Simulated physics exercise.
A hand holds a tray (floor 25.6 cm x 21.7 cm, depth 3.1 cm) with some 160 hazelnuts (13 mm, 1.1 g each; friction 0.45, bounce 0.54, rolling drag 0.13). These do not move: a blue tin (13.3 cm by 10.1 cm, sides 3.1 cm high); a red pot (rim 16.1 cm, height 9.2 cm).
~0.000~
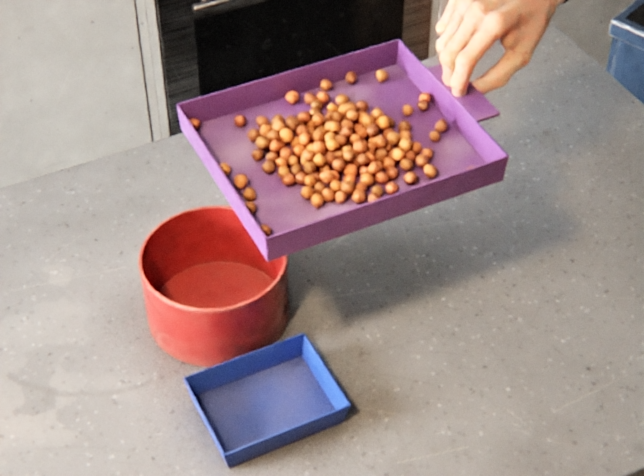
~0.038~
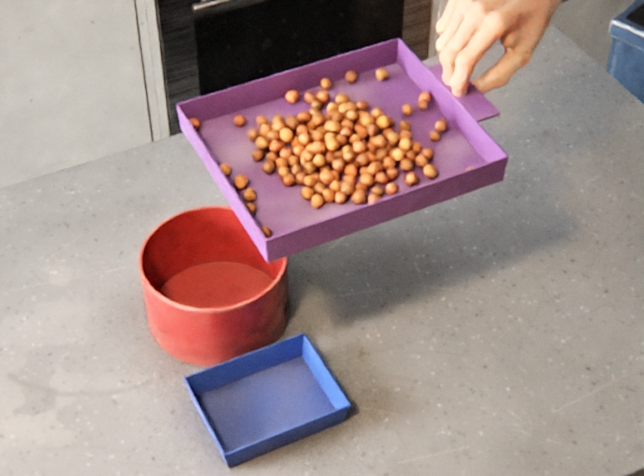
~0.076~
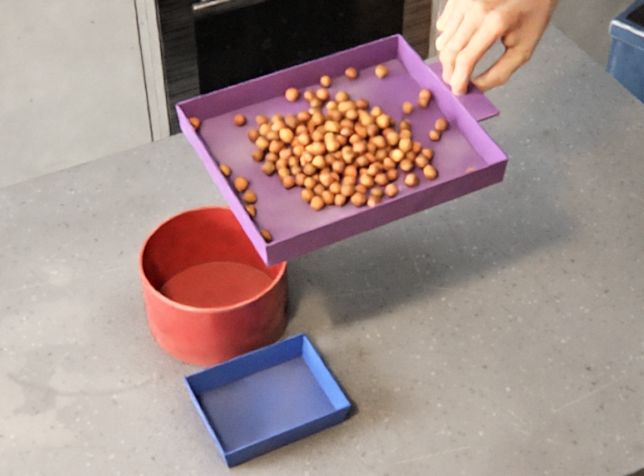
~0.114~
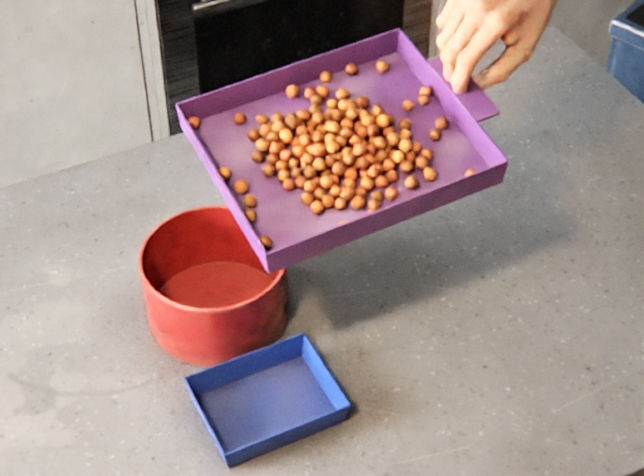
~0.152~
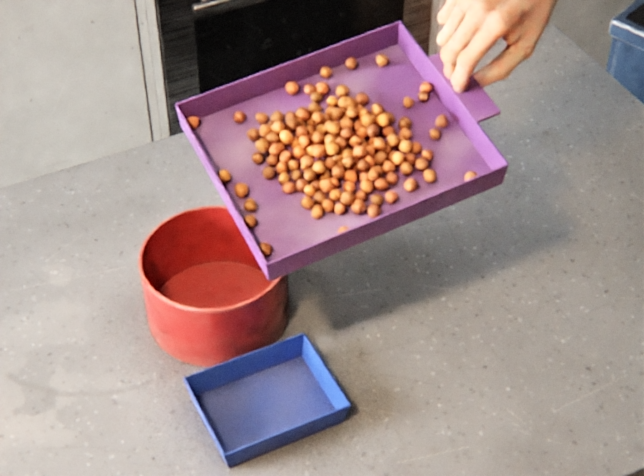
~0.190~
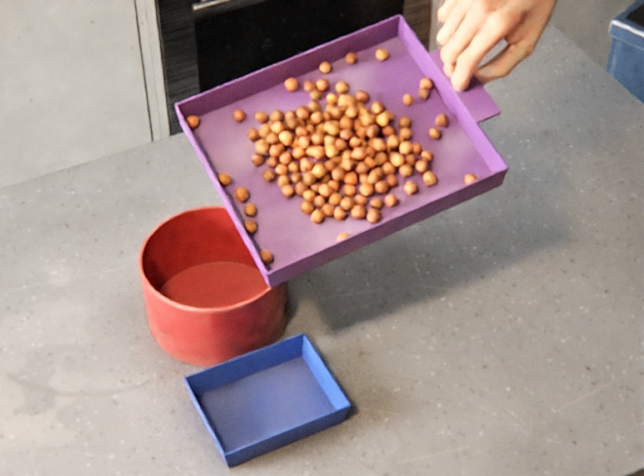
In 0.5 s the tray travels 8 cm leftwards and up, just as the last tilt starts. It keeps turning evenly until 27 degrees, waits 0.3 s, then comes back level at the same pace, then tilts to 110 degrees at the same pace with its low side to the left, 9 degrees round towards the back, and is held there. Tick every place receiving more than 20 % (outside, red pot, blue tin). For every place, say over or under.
Outside: Under, red pot: Over, blue tin: Over.
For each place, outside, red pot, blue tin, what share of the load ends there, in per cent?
In per cent: Outside 10, red pot 55 and blue tin 35.
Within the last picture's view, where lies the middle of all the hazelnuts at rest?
About (235, 334).
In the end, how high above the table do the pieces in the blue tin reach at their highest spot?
2.0 cm, give or take.
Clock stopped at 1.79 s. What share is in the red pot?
Roughly 0 per cent at that moment.
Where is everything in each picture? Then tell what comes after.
Tray at (391, 198); tilt 0 degrees; leading edge at (219, 167); middle of the load at (342, 140); blue tin at (266, 391); red pot at (213, 255), in the first picture.
Tray at (391, 199); tilt 1 degrees; leading edge at (219, 168); middle of the load at (342, 140), in the second picture.
Tray at (391, 202); tilt 3 degrees; leading edge at (219, 171); middle of the load at (342, 141), in the third picture.
Tray at (391, 208); tilt 6 degrees; low side front left; leading edge at (219, 175); middle of the load at (342, 142), in the fourth picture.
Tray at (391, 214); tilt 11 degrees; low side front left; leading edge at (219, 180); middle of the load at (334, 128), in the fifth picture.
Tray at (390, 220); tilt 15 degrees; low side front left; leading edge at (219, 185); middle of the load at (334, 129); blue tin at (266, 391); red pot at (213, 255). It turns about 115 degrees a second, in the sixth picture.
Then, at 0.80 s, tilt 17 degrees; tray 100 %; middle of all pieces on or above the table near (330, 203).
After 1.32 s, tilt 29 degrees; tray 100 %; middle of all pieces on or above the table near (284, 193).
After 1.79 s, tilt 83 degrees; tray 90 %, in the air 5 %; middle of all pieces on or above the table near (261, 228).
Then, at 2.24 s, tilt 110 degrees; red pot 45 %, blue tin 25 %, outside 10 %, tray 5 %, in the air 15 %; middle of all pieces on or above the table near (249, 318).
By 3.1 s all is still; red pot 55 %, blue tin 35 %, outside 10 %, tray 0 %.
